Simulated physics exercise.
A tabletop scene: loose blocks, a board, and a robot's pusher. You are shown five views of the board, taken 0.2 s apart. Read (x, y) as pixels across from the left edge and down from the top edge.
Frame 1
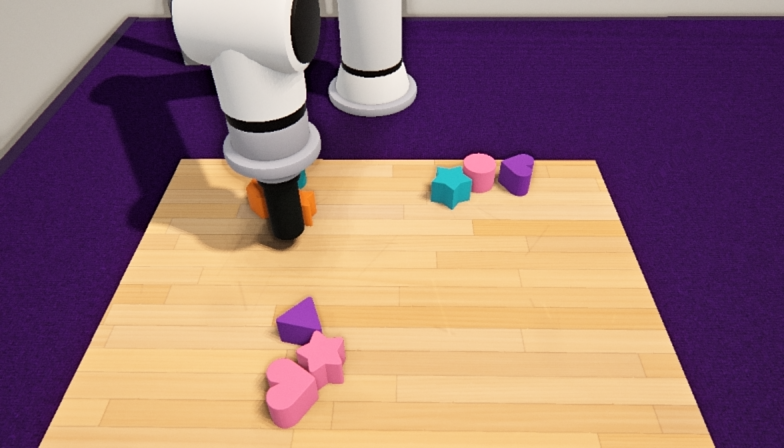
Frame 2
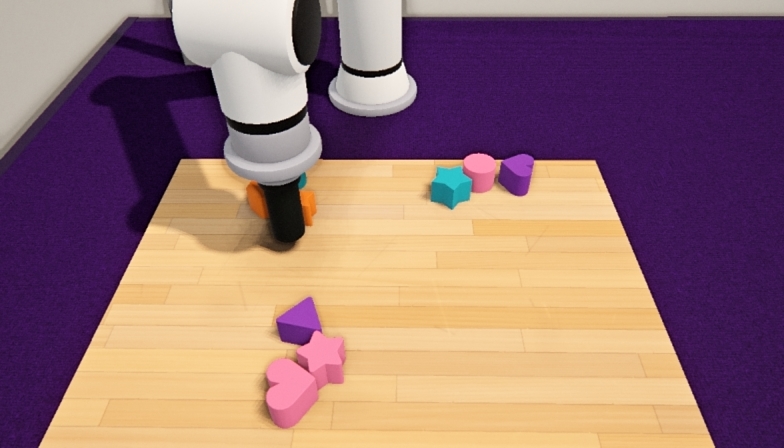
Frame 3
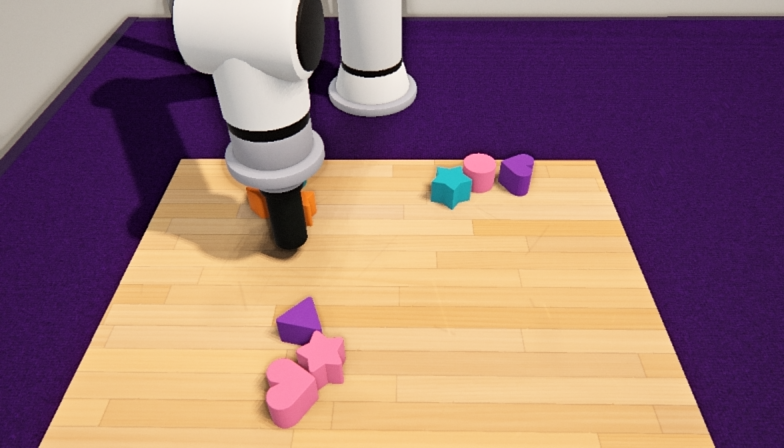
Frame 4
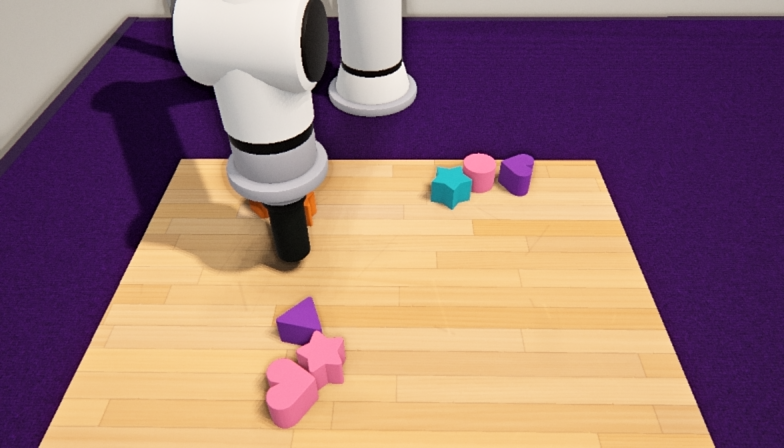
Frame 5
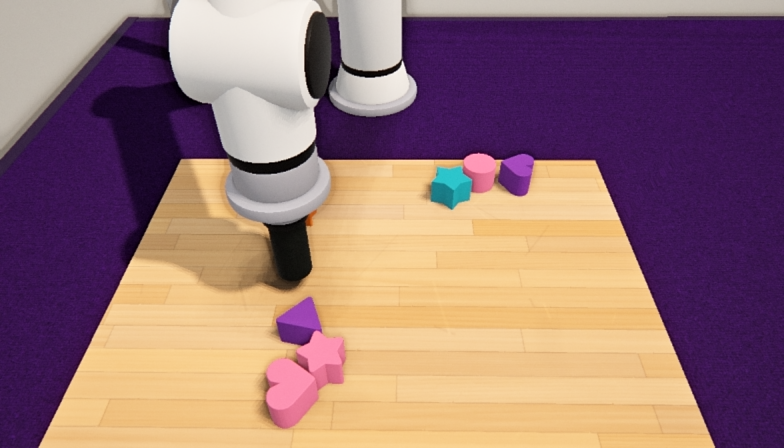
In the video, a robot arm with a black pusher stands over a wooden board of pink, purple, teal and orange blocks, stays nearly still, then moves slowly toward the purple triangle while the blocks remain in place.
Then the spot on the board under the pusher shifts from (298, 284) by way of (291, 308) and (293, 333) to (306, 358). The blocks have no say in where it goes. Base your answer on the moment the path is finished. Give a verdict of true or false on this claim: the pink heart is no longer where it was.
The statement is false.
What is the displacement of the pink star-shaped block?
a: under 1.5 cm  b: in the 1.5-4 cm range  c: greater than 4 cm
b.
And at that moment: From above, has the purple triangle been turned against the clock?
My answer is yes.
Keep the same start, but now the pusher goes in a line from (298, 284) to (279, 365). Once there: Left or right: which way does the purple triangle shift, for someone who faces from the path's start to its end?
It will end up to the left.
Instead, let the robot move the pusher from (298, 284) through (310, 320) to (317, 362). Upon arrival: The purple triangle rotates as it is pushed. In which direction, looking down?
Counterclockwise rotation.
What follows on the original path. Halfway along, pusher at (288, 305); purple triangle at (306, 320), turned 10° anticlockwise.
At the end, pusher at (303, 343); pink heart still; purple triangle at (338, 333), turned 40° anticlockwise; pink star-shaped block at (338, 364), turned 30° clockwise.
